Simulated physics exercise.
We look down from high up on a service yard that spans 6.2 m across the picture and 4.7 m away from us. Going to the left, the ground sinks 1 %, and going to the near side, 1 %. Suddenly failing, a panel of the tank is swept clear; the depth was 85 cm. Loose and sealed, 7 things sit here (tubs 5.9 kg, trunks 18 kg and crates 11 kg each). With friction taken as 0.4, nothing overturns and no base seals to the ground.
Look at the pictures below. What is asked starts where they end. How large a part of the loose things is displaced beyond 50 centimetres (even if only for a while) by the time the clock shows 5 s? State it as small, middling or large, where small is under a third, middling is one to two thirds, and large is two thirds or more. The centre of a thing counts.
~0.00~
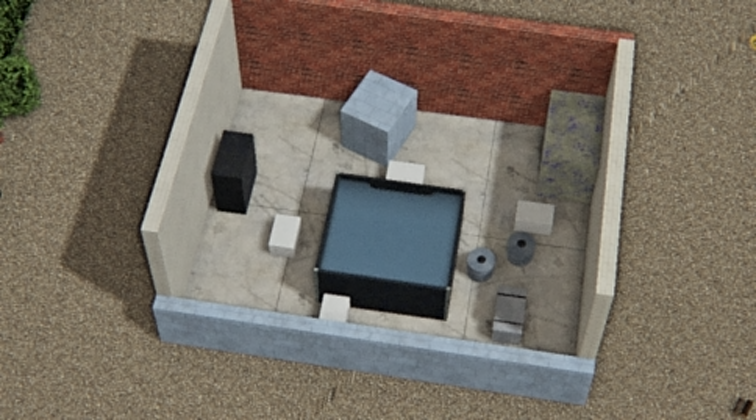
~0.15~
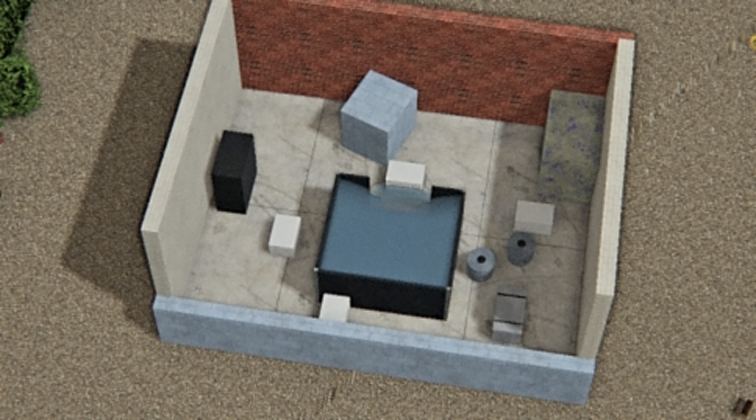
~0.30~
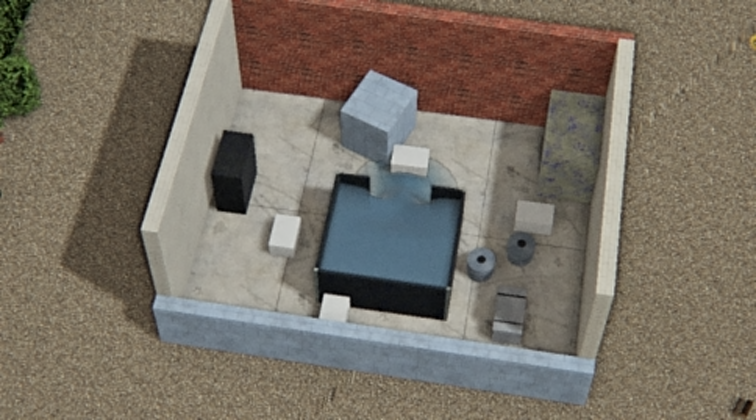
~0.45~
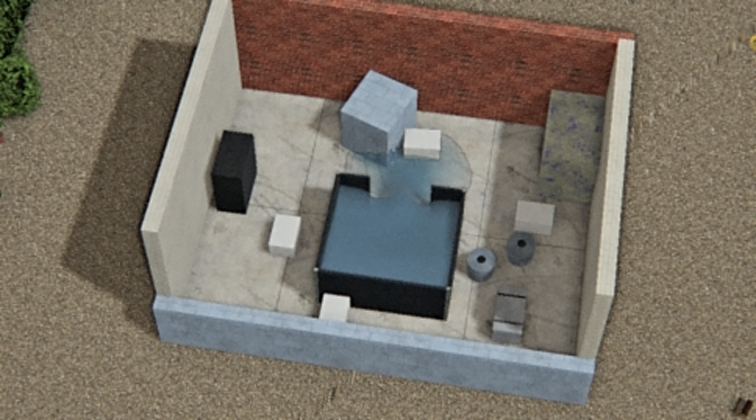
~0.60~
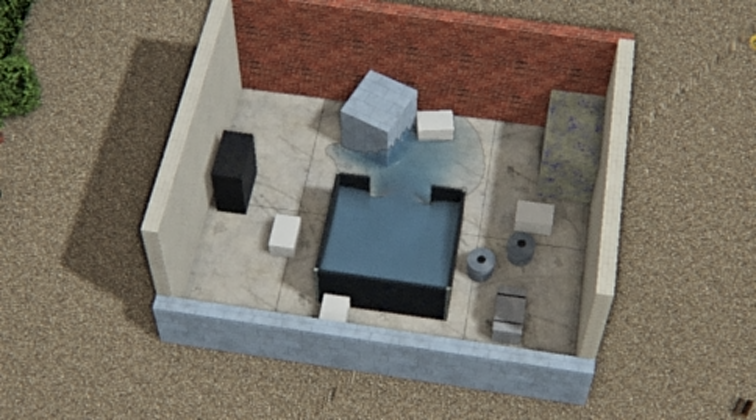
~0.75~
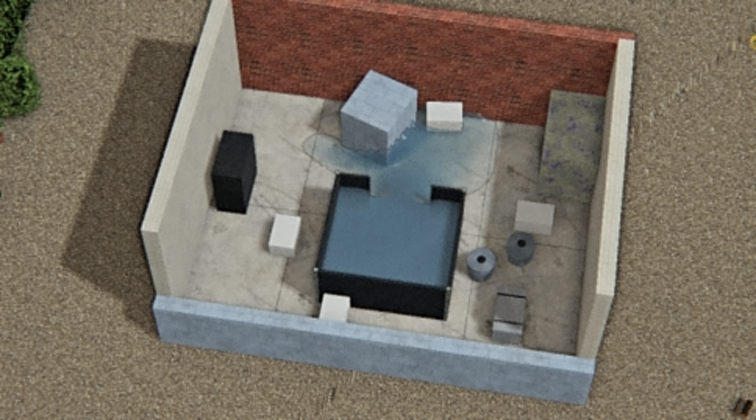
Large.
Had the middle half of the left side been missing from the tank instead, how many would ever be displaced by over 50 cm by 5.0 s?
Result: 3 of them.
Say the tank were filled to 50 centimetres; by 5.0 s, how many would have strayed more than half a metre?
The answer would then be 4.
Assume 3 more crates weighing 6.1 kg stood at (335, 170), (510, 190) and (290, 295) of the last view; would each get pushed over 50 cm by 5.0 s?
Answers in order are crosses the line, crosses the line and does not cross.
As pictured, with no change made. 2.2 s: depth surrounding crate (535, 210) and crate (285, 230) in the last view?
Around 4 cm and 0 cm.
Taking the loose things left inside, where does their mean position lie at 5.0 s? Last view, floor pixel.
Near (455, 320).
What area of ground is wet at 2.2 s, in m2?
My estimate is roughly 16 m2.
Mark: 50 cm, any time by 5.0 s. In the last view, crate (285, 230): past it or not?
Within the mark.
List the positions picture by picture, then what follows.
The first frame shows a crate at (406, 172) rests on the ground; a tub at (482, 260) rests on the ground; water covers 3.5 m2; 0 of 7 have shifted.
The second frame shows a crate at (406, 172) rests on the ground; a tub at (482, 260), on the bottom; 4.2 m2 under water; 0 of 7 have shifted.
The third frame shows a crate at (410, 156), on the bottom, 31 cm from its start; a tub at (482, 260) rests on the ground; water covers 5.0 m2; 1 of 7 have shifted.
The fourth frame shows a crate at (422, 139) rests on the ground, 71 cm from its start; a tub at (482, 260) rests on the ground; water covers 5.9 m2; 1 of 7 have shifted.
The fifth frame shows a crate at (435, 120), on the bottom, 116 cm from its start; a tub at (482, 260), on the bottom; 6.8 m2 under water; 1 of 7 have shifted.
The sixth frame shows a crate at (445, 112), afloat, 139 cm from its start; a tub at (482, 260), on the bottom; water covers 7.5 m2; 1 of 7 have shifted.
After 1.1 s 1 of 7 are over 50 cm from their spots; 1 afloat.
After 2.2 s 1 of 7 are over 50 cm from their spots; 1 afloat.
After 3.5 s 4 of 7 are over 50 cm from their spots; 4 afloat.
After 5.0 s 5 of 7 are over 50 cm from their spots, and 6 have been at some point; 5 afloat.
